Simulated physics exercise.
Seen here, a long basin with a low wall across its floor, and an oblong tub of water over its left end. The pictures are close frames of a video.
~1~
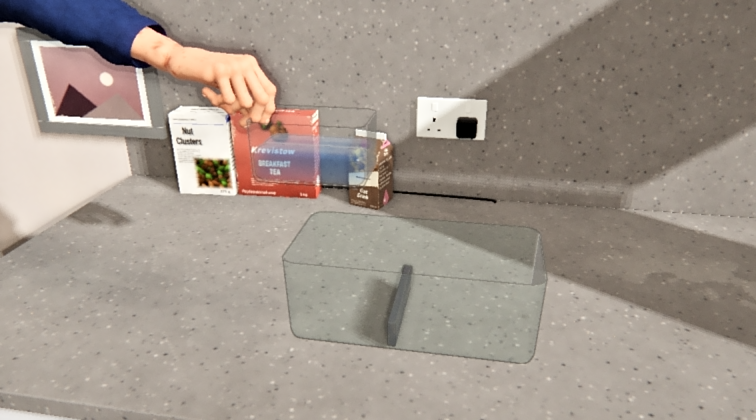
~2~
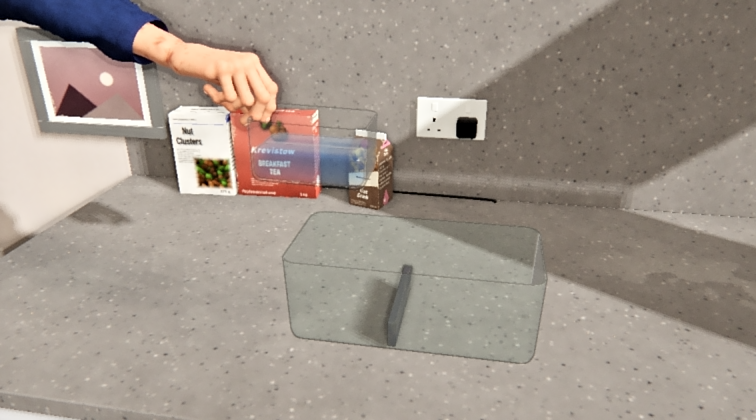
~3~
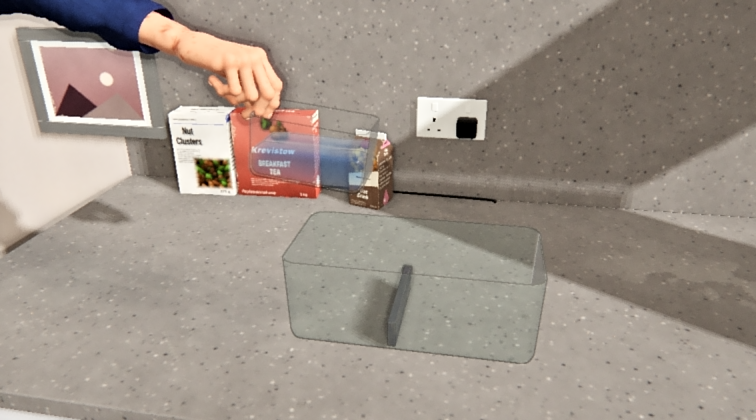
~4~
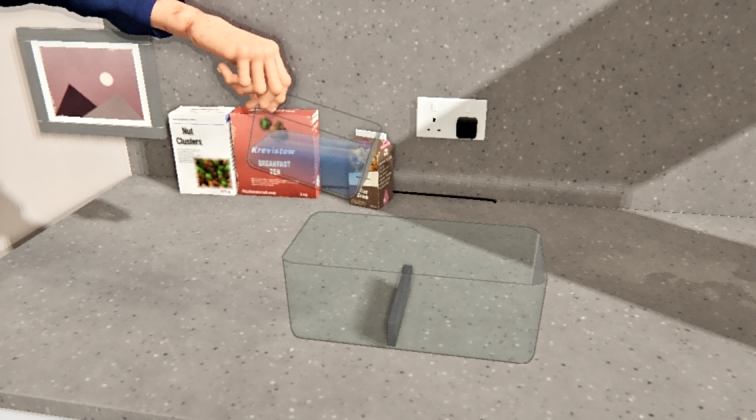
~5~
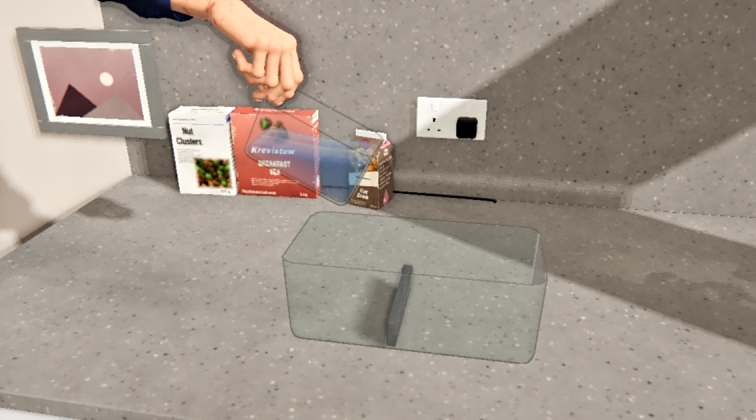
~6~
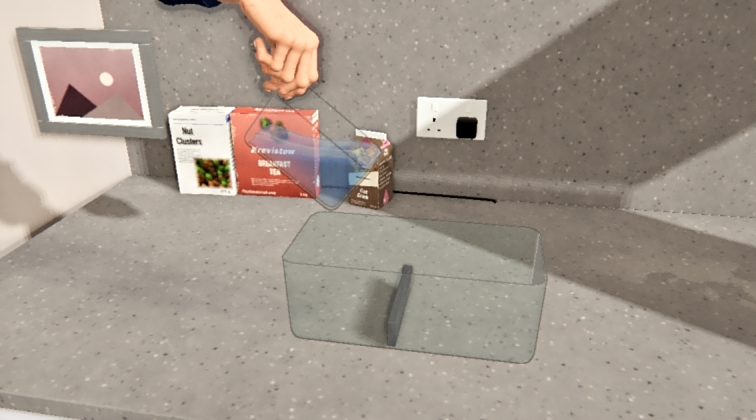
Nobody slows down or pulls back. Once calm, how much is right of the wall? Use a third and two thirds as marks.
The share right of the wall is between a third and two thirds.
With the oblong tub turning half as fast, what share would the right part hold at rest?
It comes to 65 per cent or so.
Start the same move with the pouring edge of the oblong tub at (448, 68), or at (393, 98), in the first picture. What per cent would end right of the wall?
In turn 90 and 90 in a hundred.
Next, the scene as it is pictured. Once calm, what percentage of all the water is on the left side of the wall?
Roughly 40 in a hundred.
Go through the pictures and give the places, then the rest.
Tilt 0°; pouring edge (371, 120); surface from (263, 142) to (370, 147); the long basin's rim runs from (298, 235) to (543, 256); the wall's top is at (400, 293), in the first picture.
Tilt 2°; pouring edge (372, 122); surface from (263, 141) to (370, 148), in the second picture.
Tilt 7°; pouring edge (374, 127); surface from (262, 139) to (370, 149), in the third picture.
Tilt 16°; pouring edge (376, 137); surface from (261, 138) to (371, 150), in the fourth picture.
Tilt 27°; pouring edge (377, 149); surface from (259, 135) to (373, 152), in the fifth picture.
Tilt 39°; pouring edge (376, 162); surface from (260, 131) to (379, 154); 1 per cent is over the edge, in the sixth picture.
A moment on, the oblong tub is tipped on its side and 36 per cent is still to pour, 2 is left of the wall and 29 right of it.
Next, the oblong tub is tipped on its side and 18 per cent is still to pour, 18 is left of the wall and 56 right of it.
Then the oblong tub is tipped on its side and 6 per cent is still to pour, 33 is left of the wall and 56 right of it.
Later the oblong tub is tipped on its side and 3 per cent is still to pour, 39 is left of the wall and 57 right of it.
In the end 42 per cent lies left of the wall, 57 right of it and 1 outside.
